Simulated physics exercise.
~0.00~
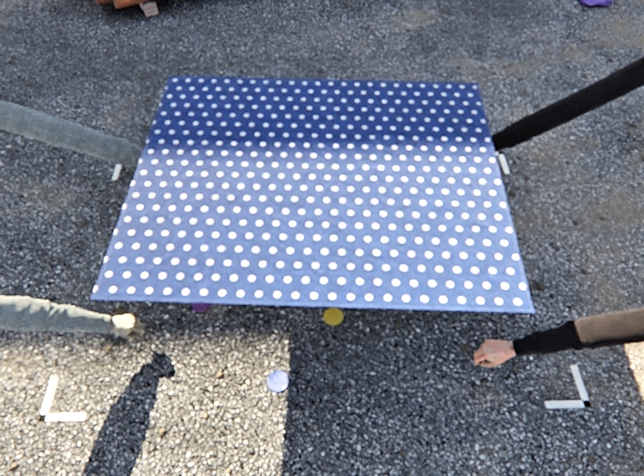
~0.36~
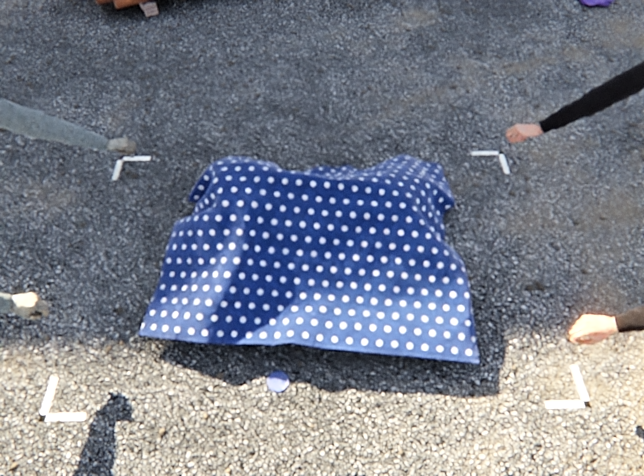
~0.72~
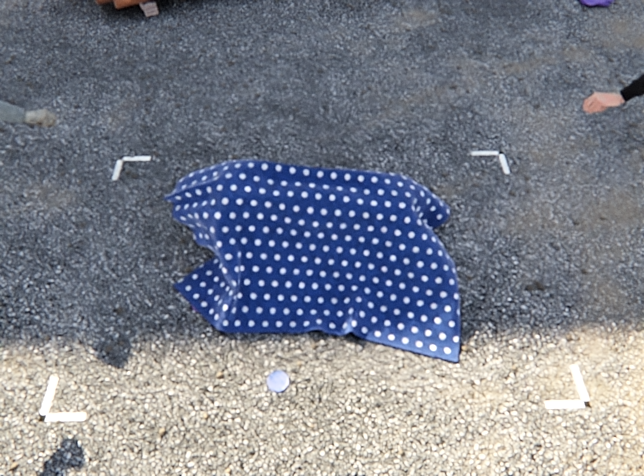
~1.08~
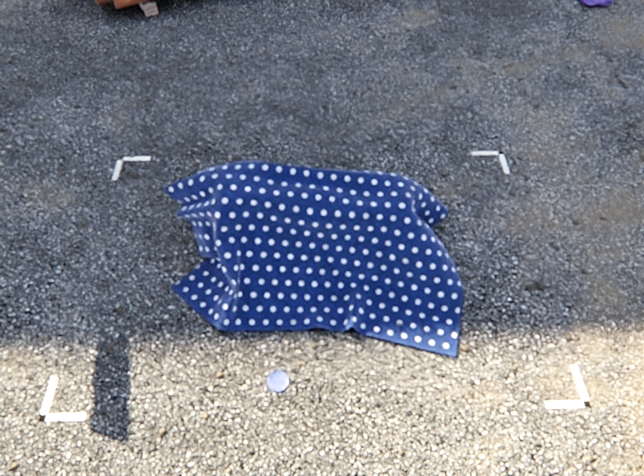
A blue polka-dot cloth was held flat above the gravelly ground by four hands, which let go and drew back as it dropped and crumpled over hidden shapes, covering a yellow disc and a purple one while a pale bluish disc stayed uncovered in front.
